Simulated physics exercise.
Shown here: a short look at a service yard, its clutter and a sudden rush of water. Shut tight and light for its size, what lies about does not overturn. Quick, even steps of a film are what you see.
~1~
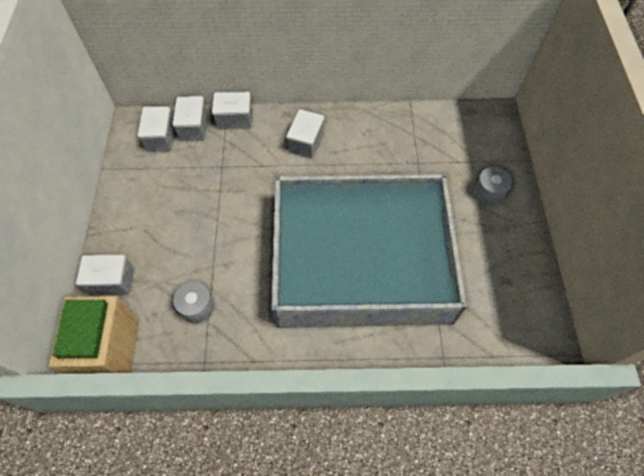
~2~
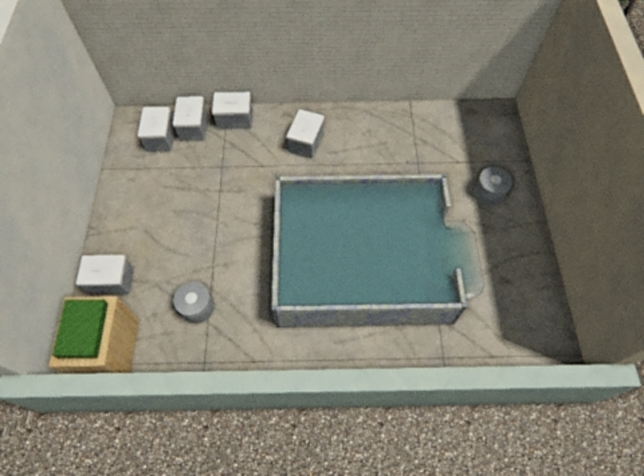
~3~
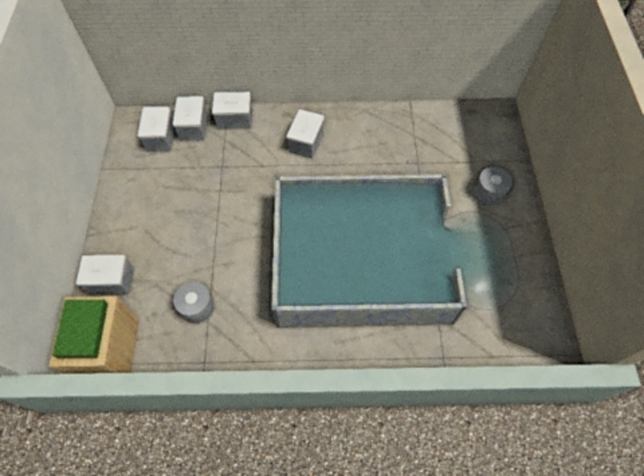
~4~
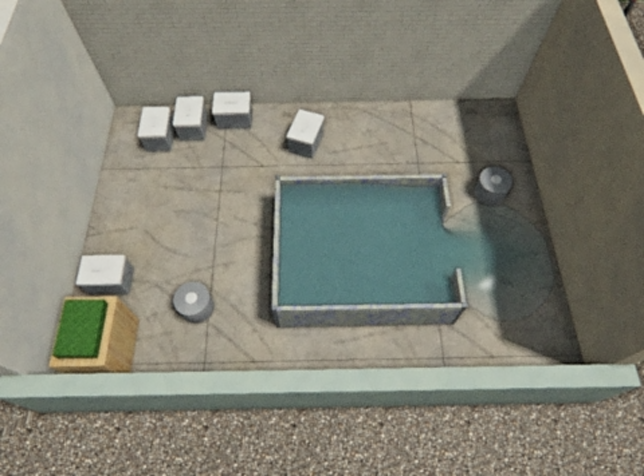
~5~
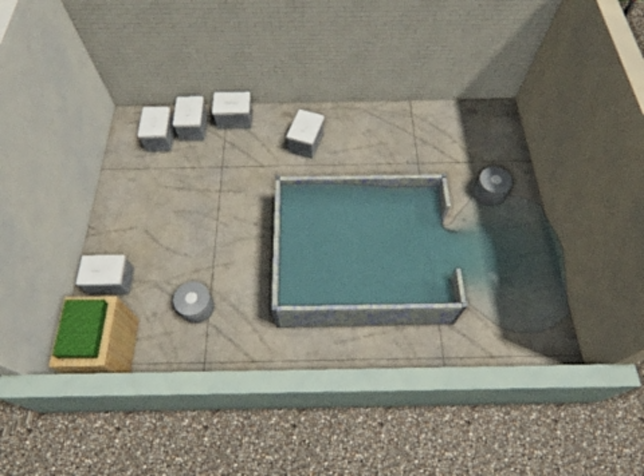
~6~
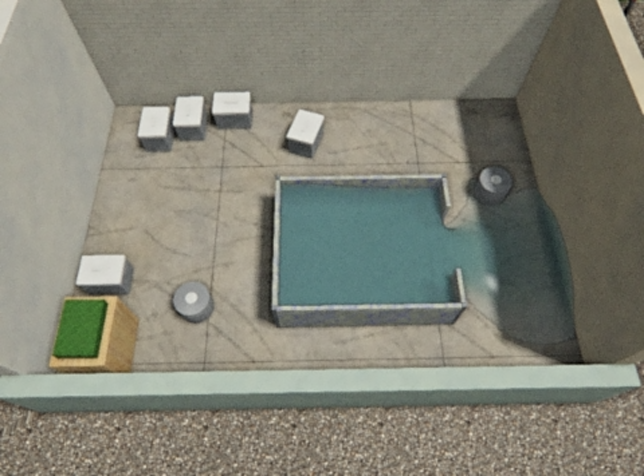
The clip shows a walled yard with pale blocks, two round grey objects and a raised pool; a gap opens in the pool's right side and water spreads across the floor to the right wall, while the objects stay still.
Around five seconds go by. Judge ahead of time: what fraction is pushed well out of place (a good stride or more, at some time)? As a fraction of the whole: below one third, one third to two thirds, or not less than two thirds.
The fraction is below one third.
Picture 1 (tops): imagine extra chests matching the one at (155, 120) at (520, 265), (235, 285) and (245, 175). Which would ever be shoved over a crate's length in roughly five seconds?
Here's how it goes: Sent far off, never gets far, and lastly never gets far.
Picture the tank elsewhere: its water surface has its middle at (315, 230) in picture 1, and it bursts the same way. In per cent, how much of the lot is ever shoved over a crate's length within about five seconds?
About 30 per cent.
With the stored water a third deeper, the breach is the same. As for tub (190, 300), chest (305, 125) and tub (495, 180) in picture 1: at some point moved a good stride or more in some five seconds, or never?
Order as given: Not past it; displaced that much; displaced that much.
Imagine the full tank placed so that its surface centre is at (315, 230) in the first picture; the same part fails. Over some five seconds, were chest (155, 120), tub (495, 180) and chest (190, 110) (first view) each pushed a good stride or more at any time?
Taking them in turn: Kept near its start; got sent well off; kept near its start.
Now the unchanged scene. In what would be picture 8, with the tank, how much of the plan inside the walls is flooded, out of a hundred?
Close to 25 %.
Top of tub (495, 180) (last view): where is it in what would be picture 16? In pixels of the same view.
Estimated top position: Approximately (470, 150).
A moment on, 0 of 7 are well off their spots; 0 afloat.
Next, 1 of 7 are well off their spots; 0 afloat.
Later, 1 of 7 are well off their spots; 0 afloat.
In the end, 2 of 7 are well off their spots, and 2 have been at some point; 1 afloat.
